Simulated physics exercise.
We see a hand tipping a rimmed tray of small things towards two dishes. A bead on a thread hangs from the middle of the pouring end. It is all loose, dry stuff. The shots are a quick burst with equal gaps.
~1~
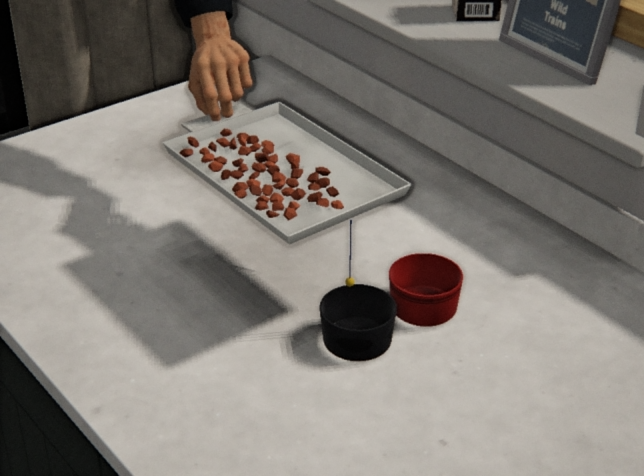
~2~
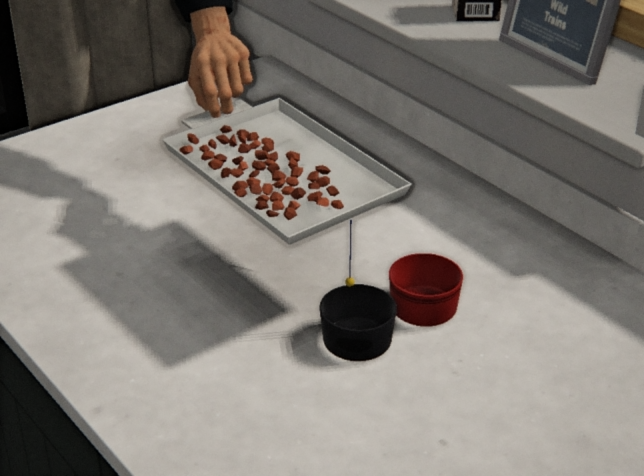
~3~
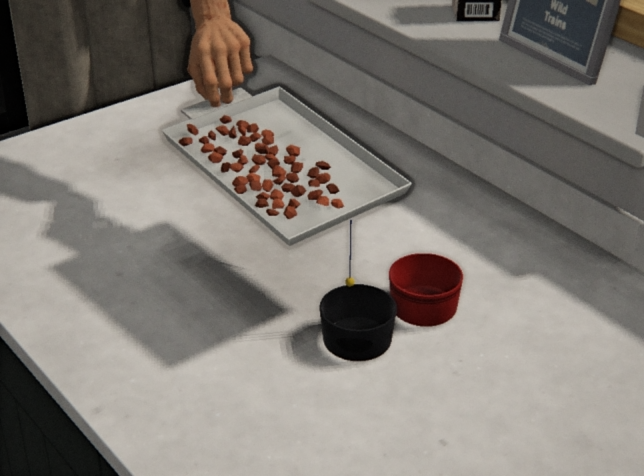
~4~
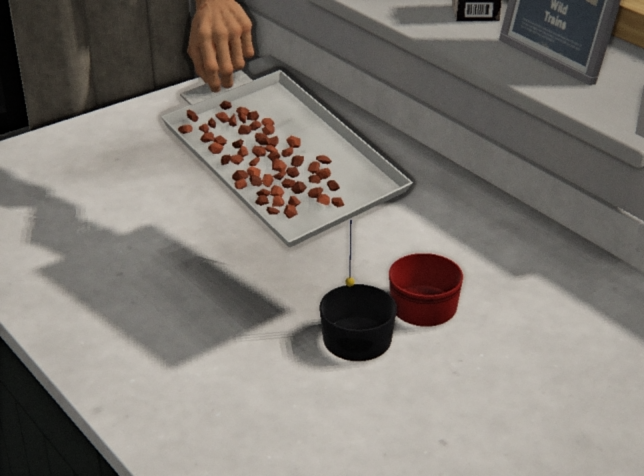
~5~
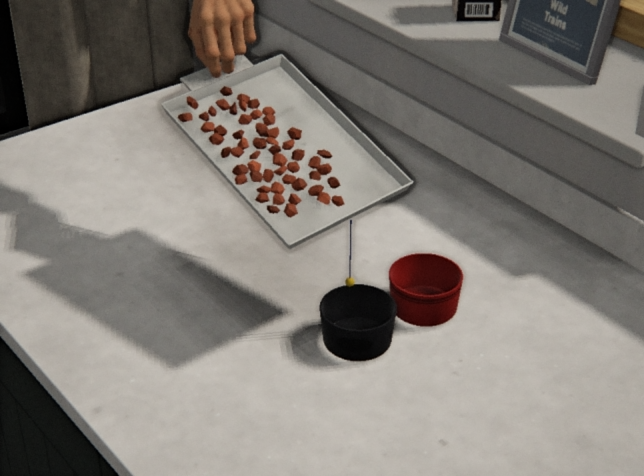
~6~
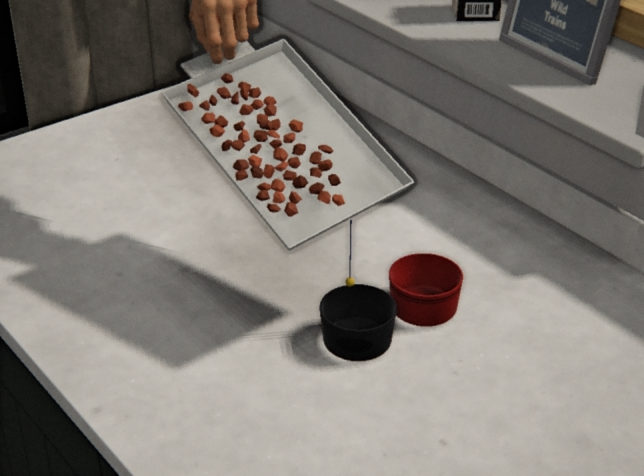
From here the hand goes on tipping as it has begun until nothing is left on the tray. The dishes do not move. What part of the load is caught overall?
In the dishes lies less than half of it.
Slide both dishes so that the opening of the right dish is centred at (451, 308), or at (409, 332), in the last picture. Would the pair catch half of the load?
One: Less than half. Two: Less than half.
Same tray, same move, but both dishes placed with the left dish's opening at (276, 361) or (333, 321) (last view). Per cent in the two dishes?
In turn 60 and 70 in a hundred.
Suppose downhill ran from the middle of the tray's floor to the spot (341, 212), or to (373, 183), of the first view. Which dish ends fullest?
At the first place the left-hand dish, at the second right.
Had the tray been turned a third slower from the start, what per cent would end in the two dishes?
Near 20 %.
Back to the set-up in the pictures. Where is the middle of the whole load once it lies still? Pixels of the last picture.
Around (334, 369).
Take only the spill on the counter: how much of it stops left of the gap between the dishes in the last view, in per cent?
Some 90 per cent.
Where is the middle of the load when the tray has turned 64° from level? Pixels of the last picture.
At about (305, 214).
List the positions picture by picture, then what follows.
Corners of the pouring end (289, 233) and (405, 184), level; middle of the load (273, 171), bits of crushed brick; left dish (382, 340); right dish (450, 305); bead on its thread (350, 282), in the first frame.
Corners of the pouring end (289, 233) and (405, 184), level; middle of the load (273, 170), in the second frame.
Corners of the pouring end (290, 235) and (406, 183), tipped barely, lowest at the left corner; middle of the load (273, 165), in the third frame.
Corners of the pouring end (290, 238) and (406, 182), tipped a little, lowest at the left corner; middle of the load (274, 157), in the fourth frame.
Corners of the pouring end (290, 240) and (407, 181), tipped clearly, lowest at the left corner; middle of the load (274, 151), in the fifth frame.
Corners of the pouring end (290, 243) and (408, 181), tipped clearly, lowest at the left corner; middle of the load (275, 145); left dish (382, 340); right dish (450, 305), in the sixth frame.
Just after the last frame, tray tipped steeply; almost all on the tray; about a tenth in the air.
A moment on, tray tipped past a quarter turn; just a few on the tray; roughly a quarter in the left dish; roughly two thirds outside both; about a tenth in the air.
Further on, tray tipped past a quarter turn; roughly a quarter in the left dish; the larger part outside both.
When it is over, tray tipped past a quarter turn; roughly a quarter in the left dish; not one in the right dish; the larger part outside both.
